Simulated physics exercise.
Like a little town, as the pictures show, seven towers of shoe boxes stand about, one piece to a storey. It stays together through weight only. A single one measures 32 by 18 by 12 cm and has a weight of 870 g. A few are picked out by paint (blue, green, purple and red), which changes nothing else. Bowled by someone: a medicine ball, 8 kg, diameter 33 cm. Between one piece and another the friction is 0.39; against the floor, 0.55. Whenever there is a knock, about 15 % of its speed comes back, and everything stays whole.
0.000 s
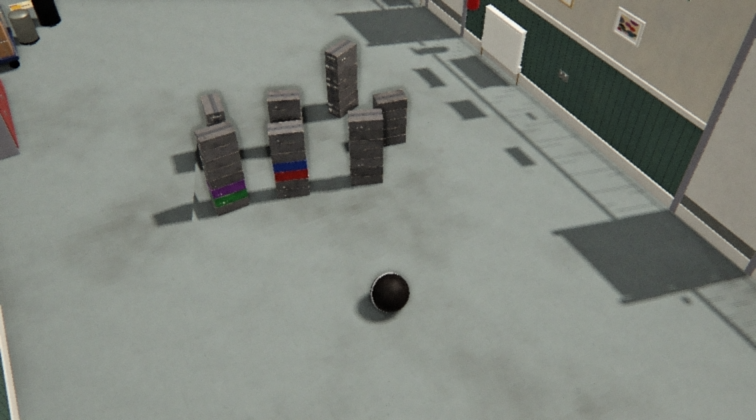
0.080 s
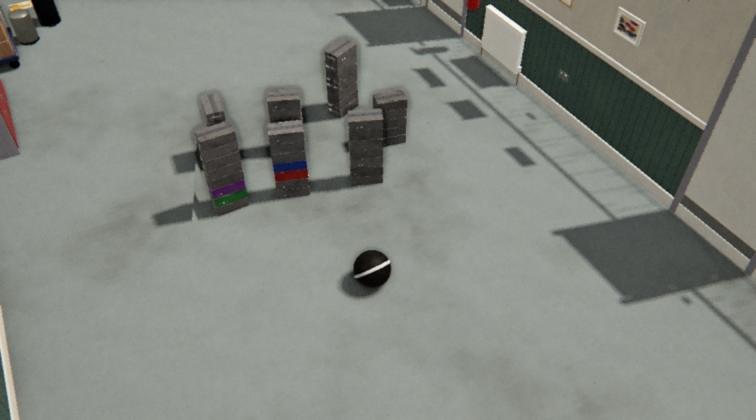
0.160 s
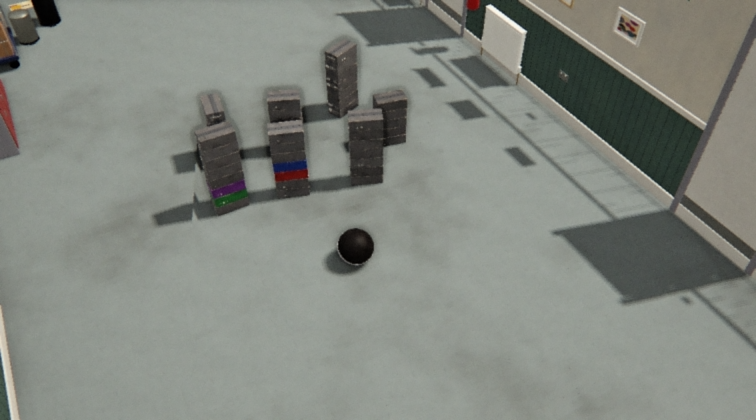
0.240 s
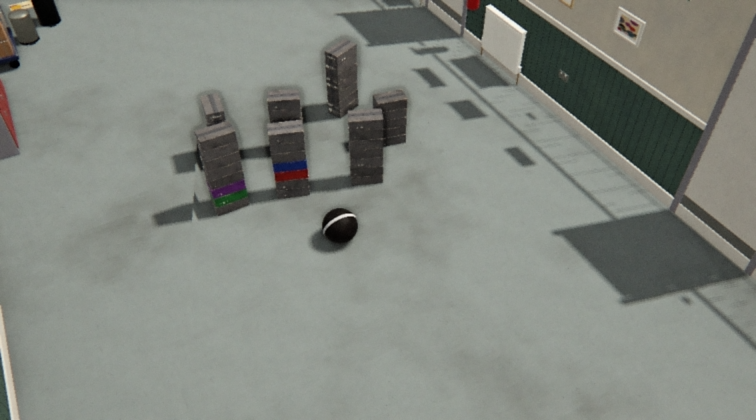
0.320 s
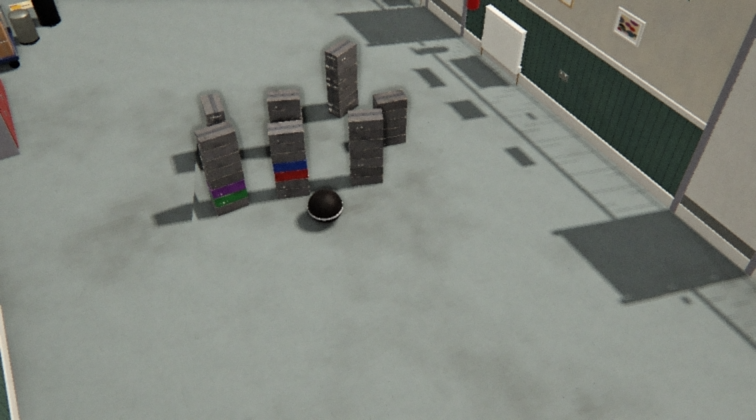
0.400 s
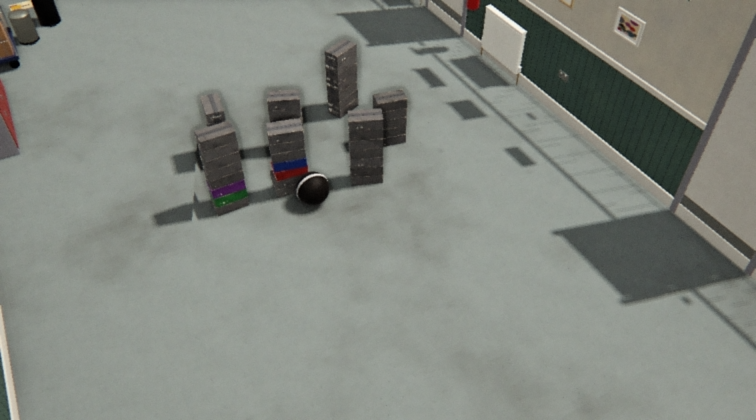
Black ball with a white stripe rolling across a grey floor towards stacked grey blocks and knocking against the red-and-blue-banded stack.
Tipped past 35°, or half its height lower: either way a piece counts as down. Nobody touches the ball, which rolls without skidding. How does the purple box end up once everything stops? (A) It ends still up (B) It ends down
The answer is A.
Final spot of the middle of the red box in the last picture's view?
I'd place it at about (242, 112) in the final view.
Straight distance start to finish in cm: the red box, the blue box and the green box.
Red 145 cm, blue 45 cm, green 0 cm.
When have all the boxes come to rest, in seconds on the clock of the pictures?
Time: About 2.0 s.
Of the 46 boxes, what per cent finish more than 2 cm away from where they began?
Displaced: 35 %.
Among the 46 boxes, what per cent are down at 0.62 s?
By that time it is 10 percent.
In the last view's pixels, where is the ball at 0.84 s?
Near (279, 140).
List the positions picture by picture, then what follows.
In the first picture (we follow the side turned to the camera), ball (390, 293) 1.37 m from contact, 3.7 m/s; purple box (229, 190); blue box (290, 167); red box (292, 176); no piece has moved.
In the second picture, ball (372, 269) 1.07 m from contact, 3.7 m/s; purple box (229, 190).
In the third picture, ball (356, 247) 78 cm from contact, 3.7 m/s; purple box (229, 190).
In the fourth picture, ball (340, 226) 48 cm from contact, 3.7 m/s; purple box (229, 190).
In the fifth picture, ball (325, 206) 19 cm from contact, 3.7 m/s; purple box (229, 190).
In the sixth picture, ball (313, 189) after contact, 2.6 m/s; purple box (229, 190); red box (292, 173) tipped 4°; blue box (290, 165) tipped 4°; 7 stirred so far.
Around 0.62 s, ball still moving; 4 of the 46 boxes down; purple box unmoved; blue box tipped 29°, 8 cm lower.
Around 0.84 s, ball still moving; 6 of the 46 boxes down; purple box unmoved; red box tipped 68°, 15 cm lower.
Around 1.28 s, ball still moving; 10 of the 46 boxes down; purple box unmoved; red box upside down.
Finally (2.1 s), ball rolling away; 10 of the 46 boxes down; purple box unmoved; red box upside down; blue box 35 cm lower. Seen by the last camera, middles, purple box near (226, 184), red box near (242, 112).
